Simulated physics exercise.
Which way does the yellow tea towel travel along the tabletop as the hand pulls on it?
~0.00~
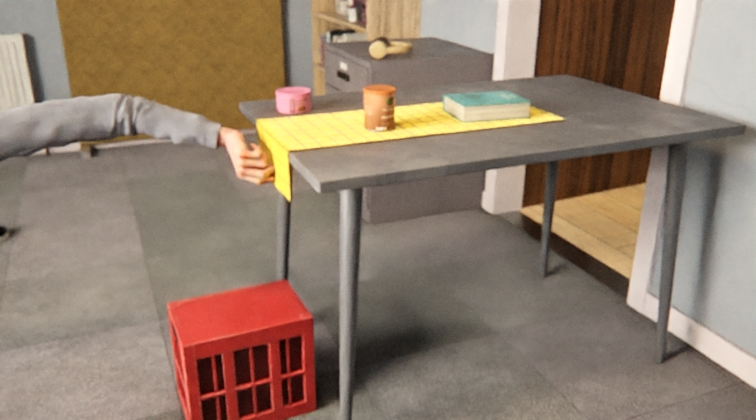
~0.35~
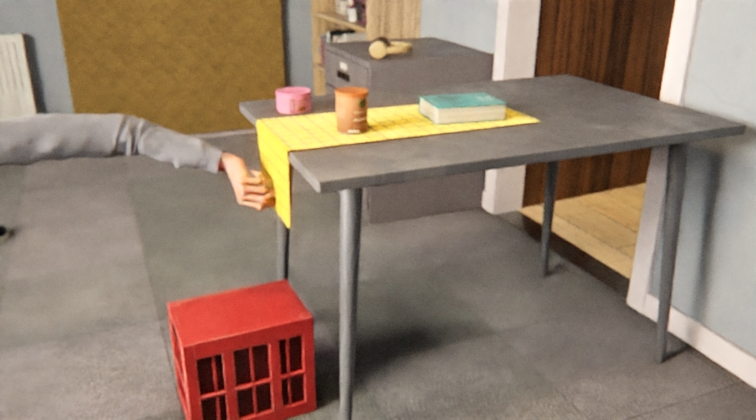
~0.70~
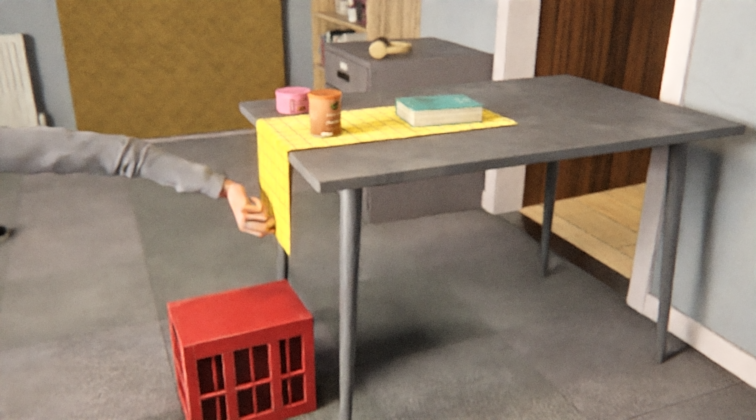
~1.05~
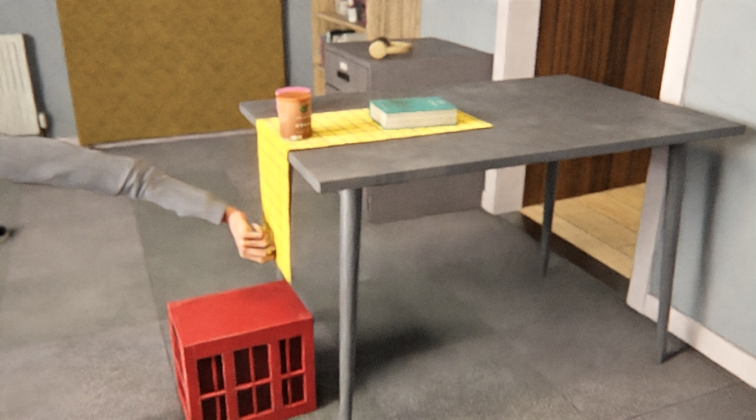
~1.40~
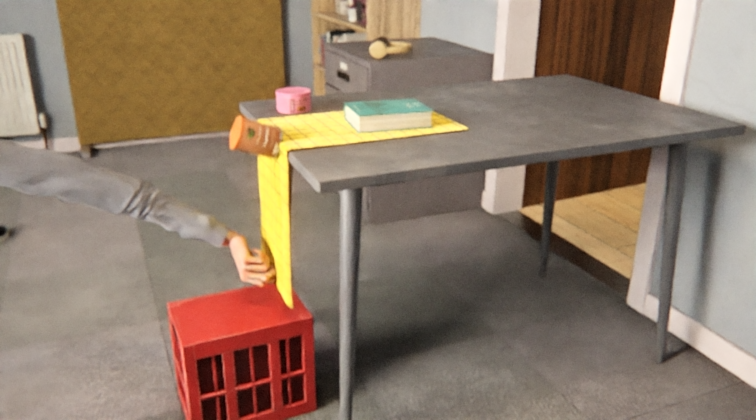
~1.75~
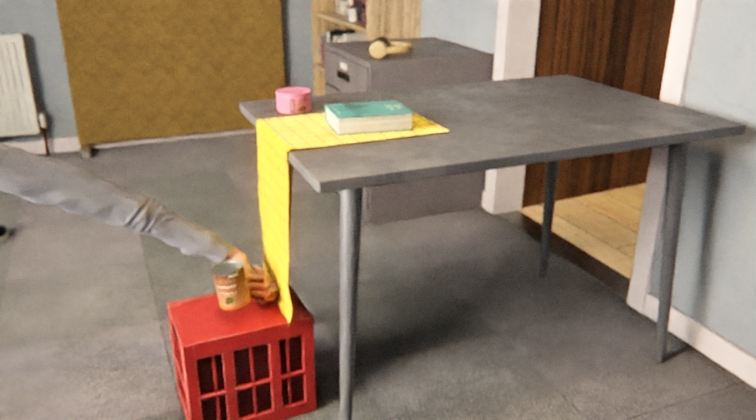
It slides to the left, with more and more of it hanging down over the table's left end.
